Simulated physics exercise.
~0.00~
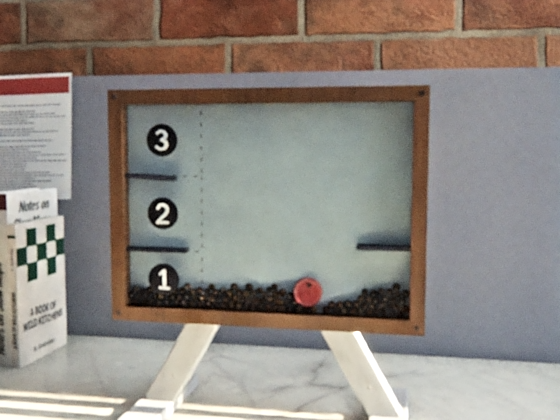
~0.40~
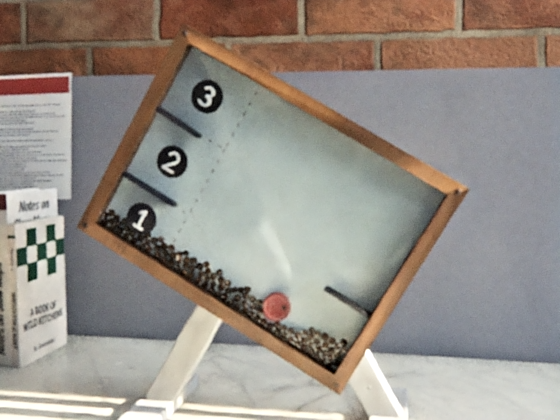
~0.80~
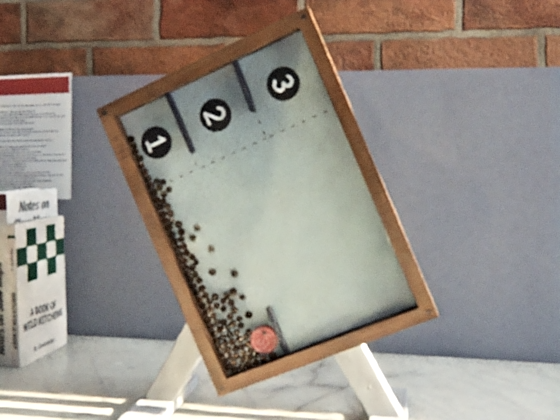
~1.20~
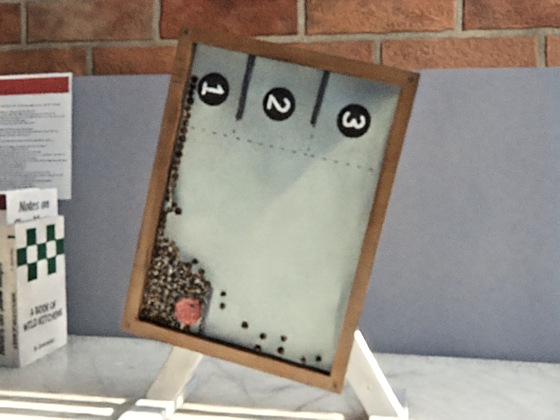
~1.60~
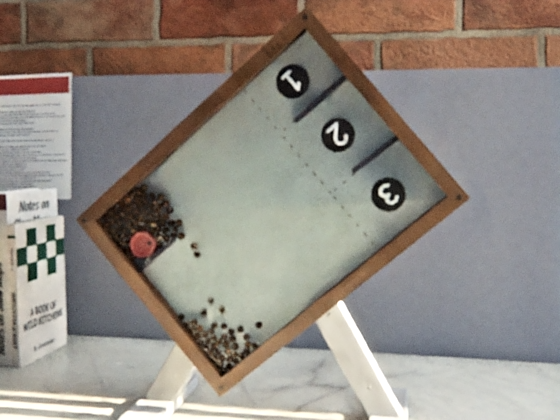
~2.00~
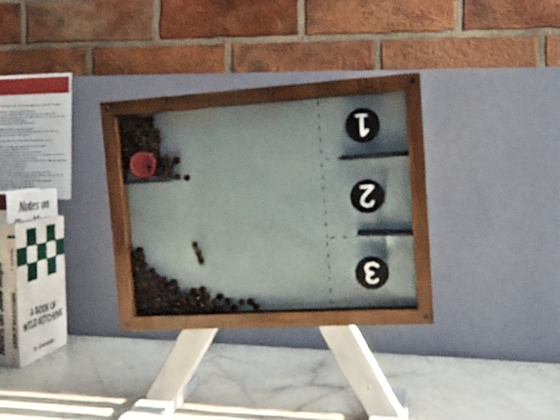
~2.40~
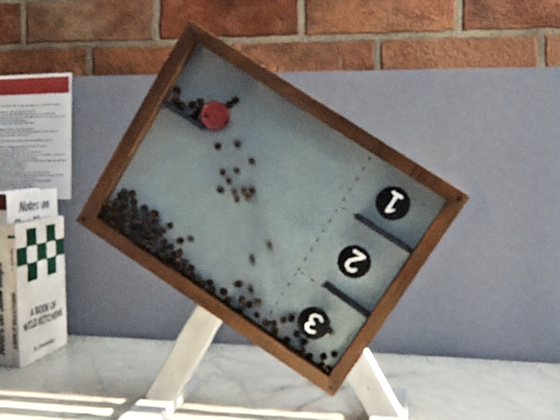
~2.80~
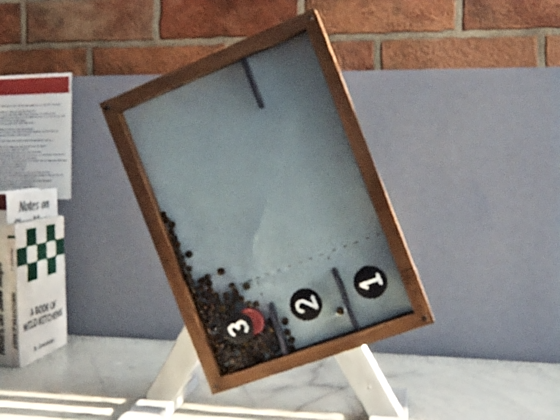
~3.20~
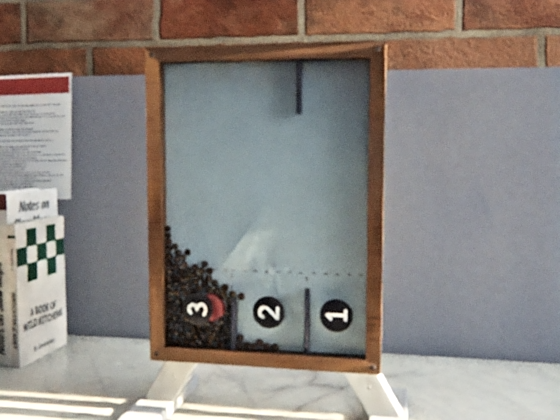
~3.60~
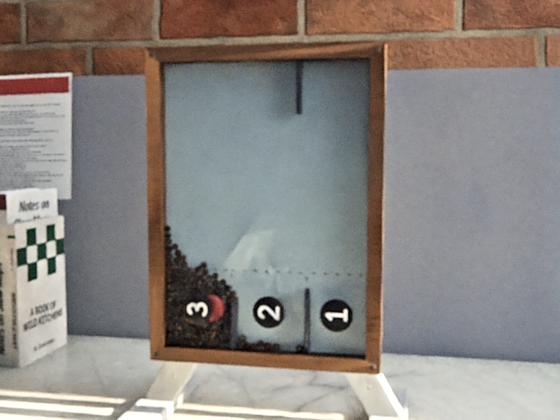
To begin with, a shallow wooden-framed case stands level before a blue-grey board, with dark round pills and a red disc along its bottom and three numbered pockets on the left. The case turns clockwise, and the pills and disc slide into the lower corner beside a short divider. As it tips upside down, some pills spill past the divider while it holds the disc and others. Turning further, it sheds these too, and they drop towards the pockets. The case stops on its side, the disc and most pills resting in and above pocket three, with pocket one practically empty.
